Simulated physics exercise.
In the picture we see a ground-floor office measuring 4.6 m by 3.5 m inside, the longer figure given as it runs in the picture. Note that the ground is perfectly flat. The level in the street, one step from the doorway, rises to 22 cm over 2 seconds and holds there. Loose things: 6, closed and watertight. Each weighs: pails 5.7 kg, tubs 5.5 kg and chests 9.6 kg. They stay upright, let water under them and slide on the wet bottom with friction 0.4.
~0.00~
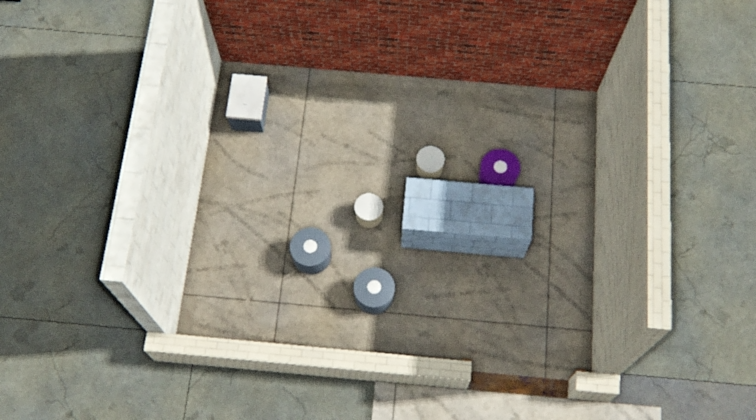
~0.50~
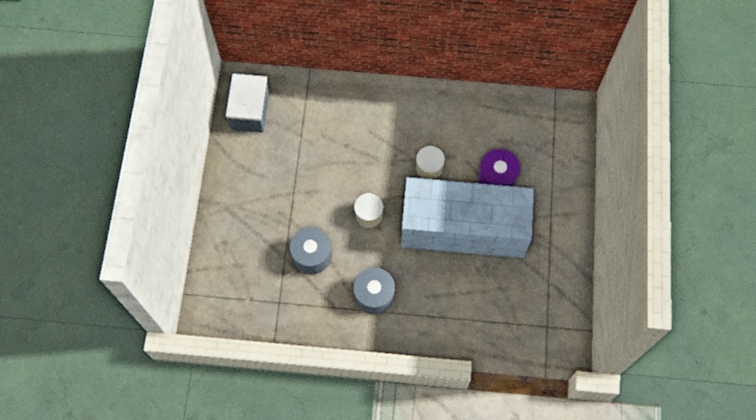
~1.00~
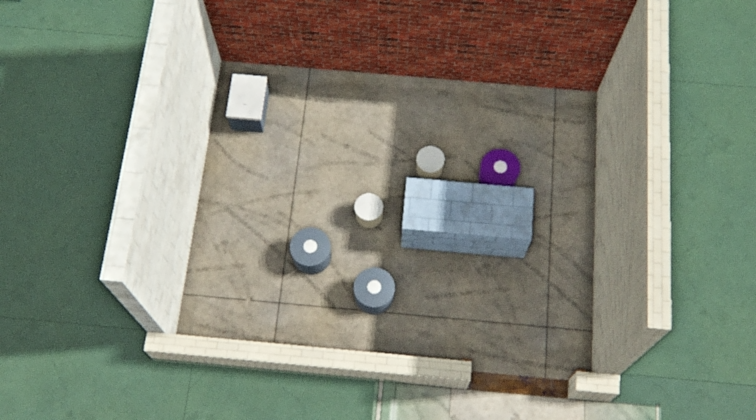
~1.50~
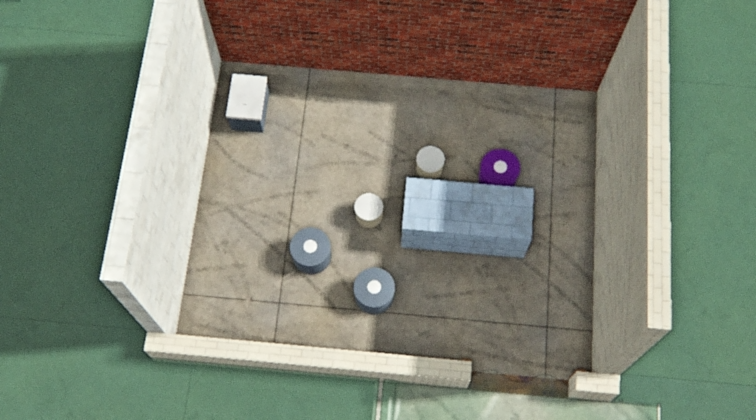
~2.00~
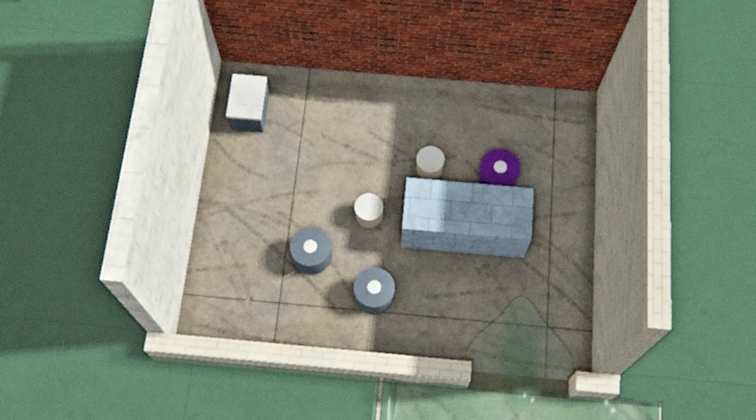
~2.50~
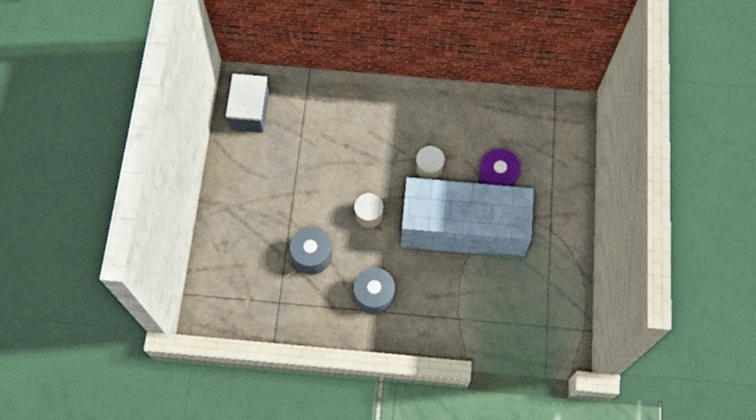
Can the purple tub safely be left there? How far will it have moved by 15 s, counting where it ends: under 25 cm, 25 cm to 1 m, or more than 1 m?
25 cm to 1 m.
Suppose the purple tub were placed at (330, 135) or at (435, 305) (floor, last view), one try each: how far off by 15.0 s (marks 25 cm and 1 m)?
Goes far off, then goes a bit.
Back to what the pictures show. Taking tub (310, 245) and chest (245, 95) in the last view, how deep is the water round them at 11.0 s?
Some 13 cm at the first, some 12 cm at the second.
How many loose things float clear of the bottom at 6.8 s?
At that time, 3.
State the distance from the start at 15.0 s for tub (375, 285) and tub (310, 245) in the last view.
150 cm and 20 cm respectively.
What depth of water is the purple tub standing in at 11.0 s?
4 cm or so.
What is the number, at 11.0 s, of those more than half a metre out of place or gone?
3 in all.
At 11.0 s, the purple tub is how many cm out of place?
I'd put it at around 20 cm.
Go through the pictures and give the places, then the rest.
The first picture shows the purple tub at (500, 167) rests on the ground; water covers 0.0 m2; 0 of 6 have shifted.
The second picture shows the purple tub at (500, 167) rests on the ground; water covers 0.0 m2; 0 of 6 have shifted.
The third picture shows the purple tub at (500, 167), on the bottom; water covers 0.0 m2; 0 of 6 have shifted.
The fourth picture shows the purple tub at (500, 167) rests on the ground; 0.0 m2 under water; 0 of 6 have shifted.
The fifth picture shows the purple tub at (500, 167), on the bottom; 0.6 m2 under water; 0 of 6 have shifted.
The sixth picture shows the purple tub at (500, 167), on the bottom; water covers 1.9 m2; 0 of 6 have shifted.
After 3.5 s the purple tub is near (500, 167), 0.0 m from its start, aground; 0 afloat.
After 6.8 s the purple tub is near (493, 166), 0.1 m from its start, aground; 3 afloat.
After 11.0 s the purple tub is near (486, 165), 0.2 m from its start, afloat; 5 afloat.
After 15.0 s the purple tub is near (459, 121), 0.7 m from its start, afloat; 6 afloat.
